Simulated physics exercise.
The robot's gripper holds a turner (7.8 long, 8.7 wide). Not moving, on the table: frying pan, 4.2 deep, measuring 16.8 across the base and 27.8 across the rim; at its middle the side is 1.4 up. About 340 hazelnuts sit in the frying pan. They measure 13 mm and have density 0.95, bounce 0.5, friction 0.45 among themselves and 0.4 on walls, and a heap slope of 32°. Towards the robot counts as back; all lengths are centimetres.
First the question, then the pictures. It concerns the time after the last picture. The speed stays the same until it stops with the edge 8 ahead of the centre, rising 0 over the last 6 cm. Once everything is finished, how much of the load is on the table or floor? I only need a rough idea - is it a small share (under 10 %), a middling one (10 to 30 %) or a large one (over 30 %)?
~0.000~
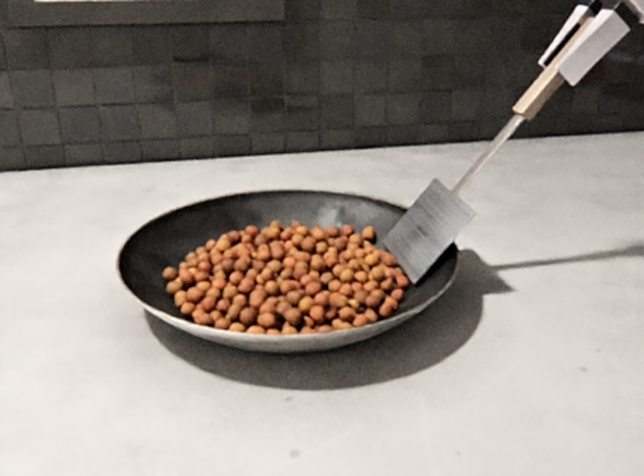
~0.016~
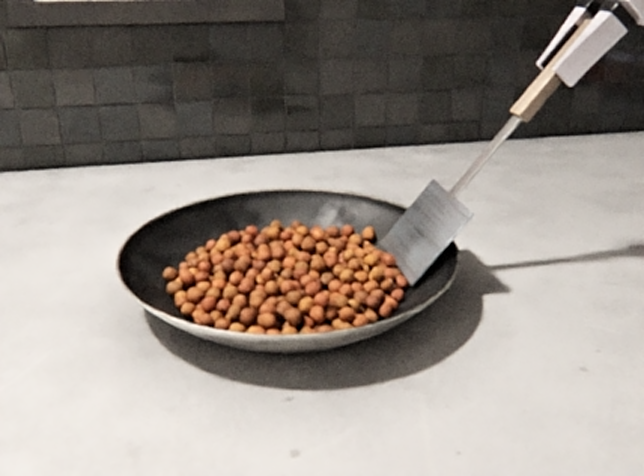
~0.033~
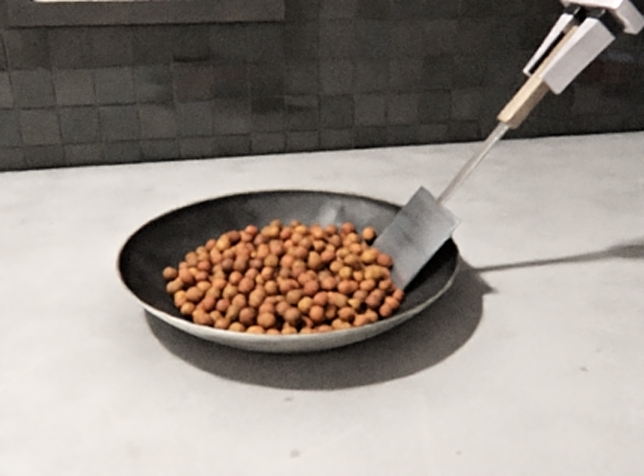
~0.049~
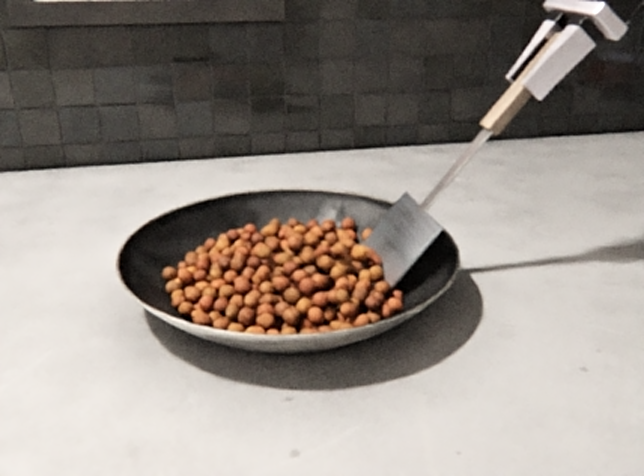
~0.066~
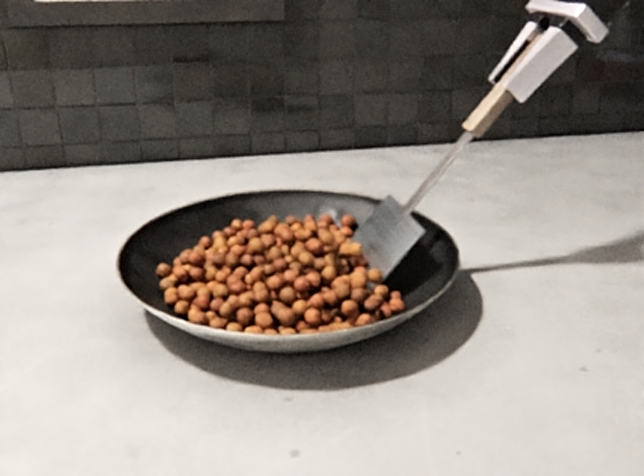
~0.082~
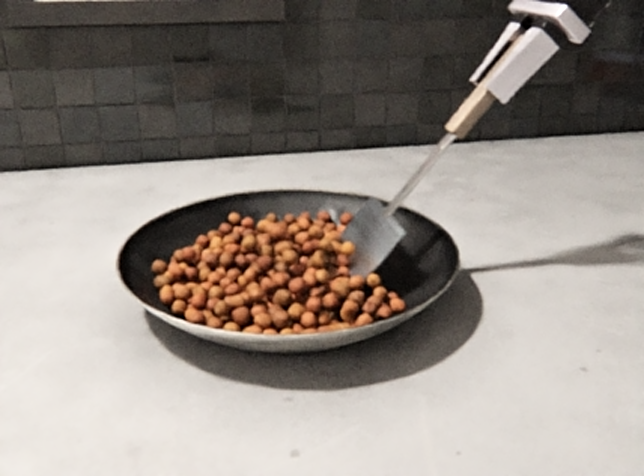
A middling one, 10 to 30 %.
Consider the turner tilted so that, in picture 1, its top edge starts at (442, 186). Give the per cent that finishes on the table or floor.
Roughly 25%.
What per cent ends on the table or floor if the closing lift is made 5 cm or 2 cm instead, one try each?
Roughly 20 per cent, then 20 per cent.
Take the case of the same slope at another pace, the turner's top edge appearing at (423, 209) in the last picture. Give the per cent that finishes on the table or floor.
About 5 percent.
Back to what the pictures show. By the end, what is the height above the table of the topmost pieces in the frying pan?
It reaches about 6.0 cm.
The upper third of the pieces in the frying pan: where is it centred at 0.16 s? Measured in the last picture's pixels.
Near (234, 261).
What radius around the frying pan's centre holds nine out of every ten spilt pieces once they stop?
About 35 cm from the centre.
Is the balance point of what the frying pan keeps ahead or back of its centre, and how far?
Forward offset: Roughly 5.0 cm.
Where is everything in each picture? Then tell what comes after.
The turner top edge at (455, 194), sloping 51°; upper third of the load around (294, 264), from x 170 to 400, top at y 225; 345 in the frying pan, in the first frame.
The turner top edge at (453, 195), sloping 51°; upper third of the load around (294, 264), from x 170 to 400, top at y 225, in the second frame.
The turner top edge at (441, 202), sloping 51°; upper third of the load around (300, 264), from x 170 to 395, top at y 225, in the third frame.
The turner top edge at (423, 208), sloping 51°; upper third of the load around (302, 263), from x 170 to 395, top at y 225, in the fourth frame.
The turner top edge at (406, 211), sloping 51°; upper third of the load around (293, 261), from x 165 to 395, top at y 220, in the fifth frame.
The turner top edge at (388, 212), sloping 51°; upper third of the load around (285, 258), from x 160 to 395, top at y 220; 345 in the frying pan, in the sixth frame.
After 0.12 s, sloping 51°, highest piece 8 above the table; 345 in the frying pan.
After 0.16 s, sloping 51°, highest piece 7 above the table; 345 in the frying pan.
After 0.38 s, sloping 51°, highest piece 6 above the table; 297 in the frying pan, 42 on the table or floor, 6 on the blade or in flight.
After 1.43 s, sloping 51°, highest piece 6 above the table; 295 in the frying pan, 50 on the table or floor.
In the end, 295 in the frying pan, 50 on the table or floor. That is 14 % on the table or floor.
